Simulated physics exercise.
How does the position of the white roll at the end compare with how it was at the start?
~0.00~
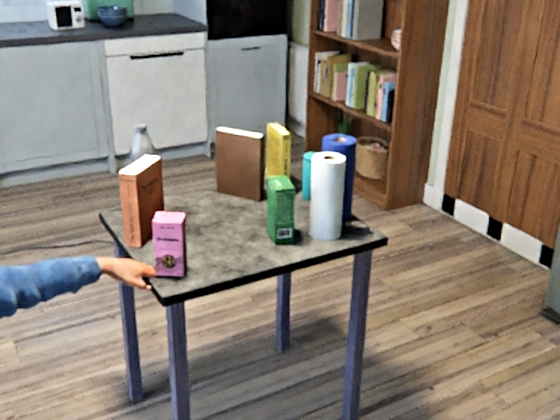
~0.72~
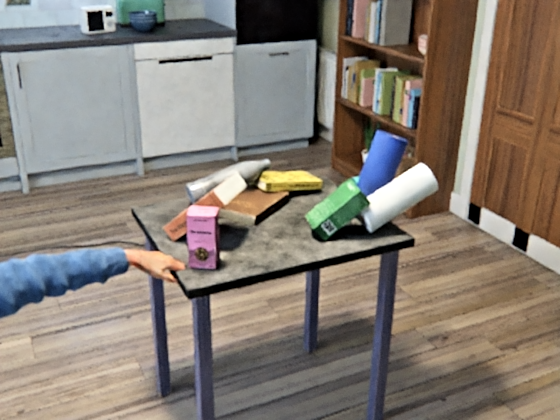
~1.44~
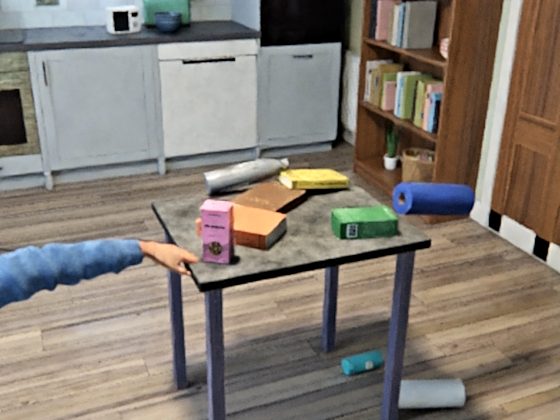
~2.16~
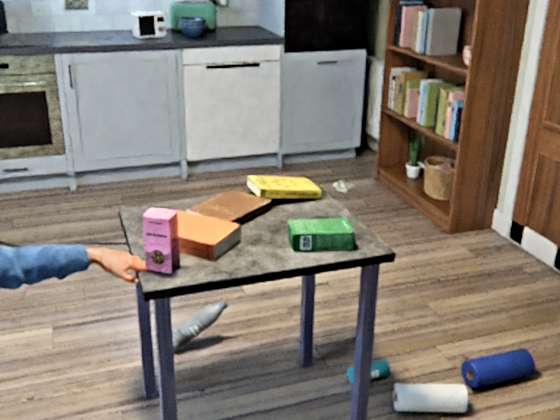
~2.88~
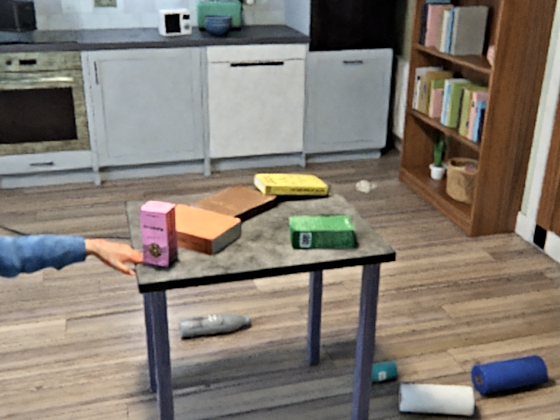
At the start the white roll stands upright on the table. By the end it is lying on its side on the floor.
